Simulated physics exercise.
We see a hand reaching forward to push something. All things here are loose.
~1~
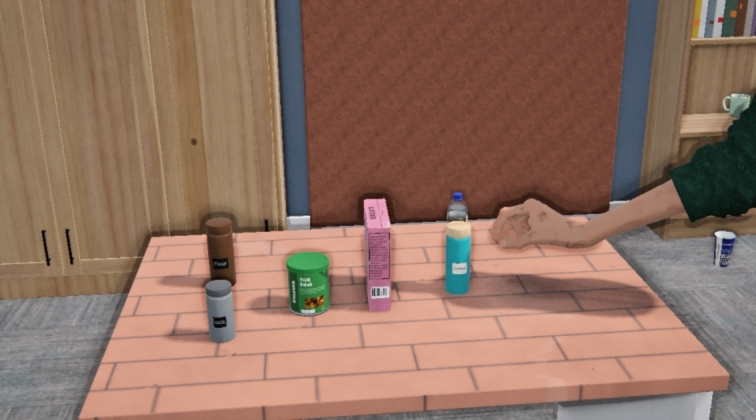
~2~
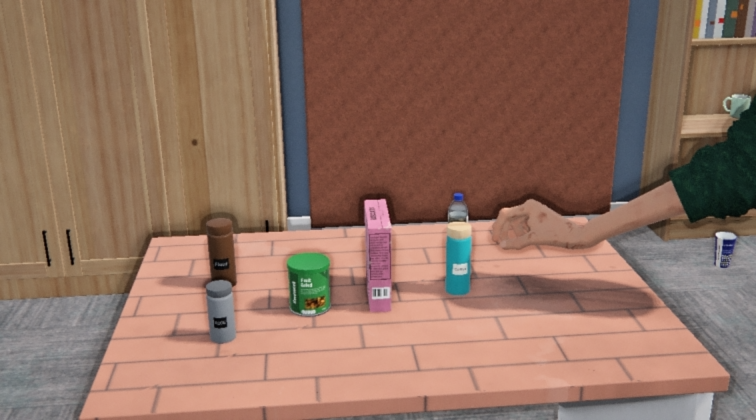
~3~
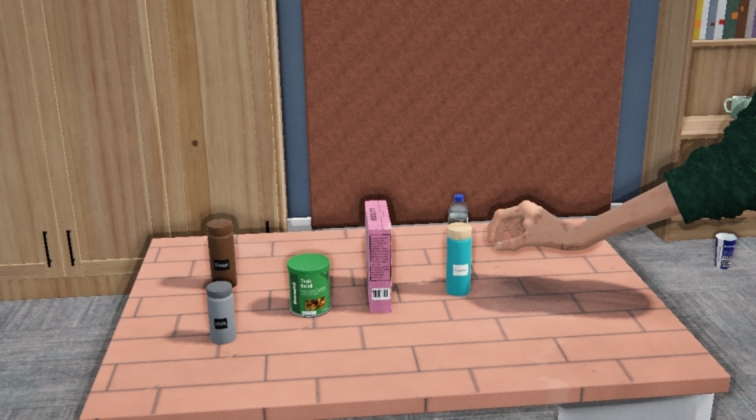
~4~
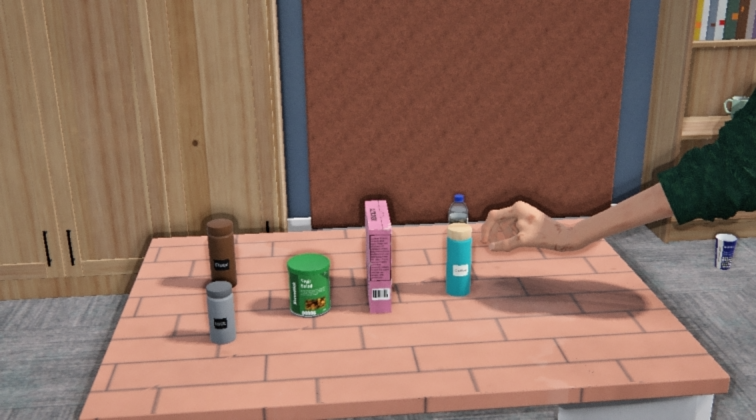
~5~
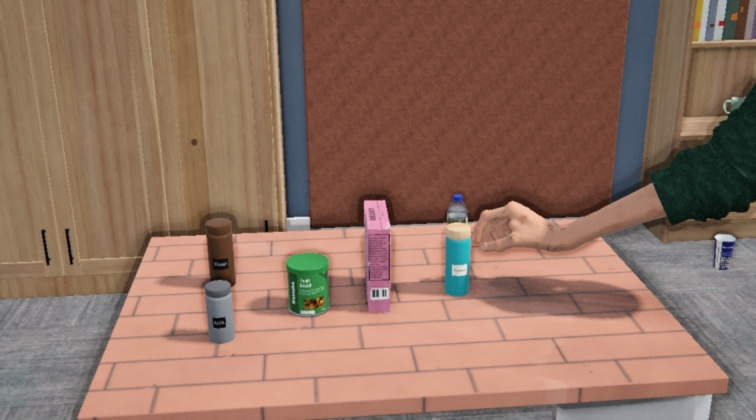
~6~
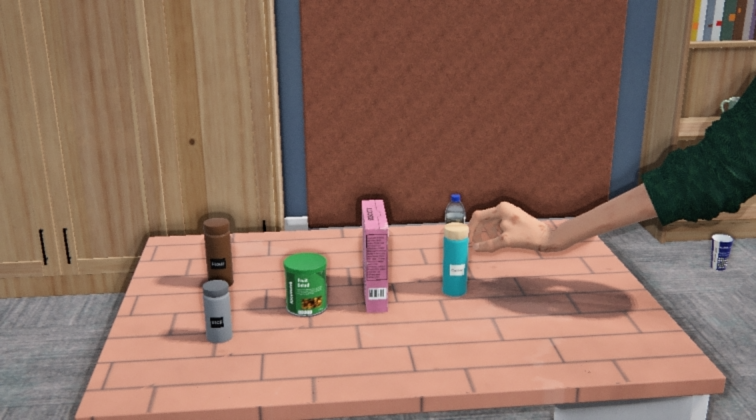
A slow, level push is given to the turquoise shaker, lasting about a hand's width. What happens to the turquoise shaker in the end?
Overbalances.
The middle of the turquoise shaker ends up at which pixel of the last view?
End point in the final view: About (422, 342).
Then, 0.50 s on from there, turquoise shaker turned 52° from how it was put near (423, 264).
Then, 1.20 s on from there, turquoise shaker turned 59° from how it was put near (424, 274).
Then, 1.90 s on from there, turquoise shaker on its side near (423, 300).
Then, 2.40 s on from there, turquoise shaker on its side near (421, 328).
In the end, toppled on the table, turquoise shaker. At the end, from the last picture's camera, turquoise shaker near (422, 342).
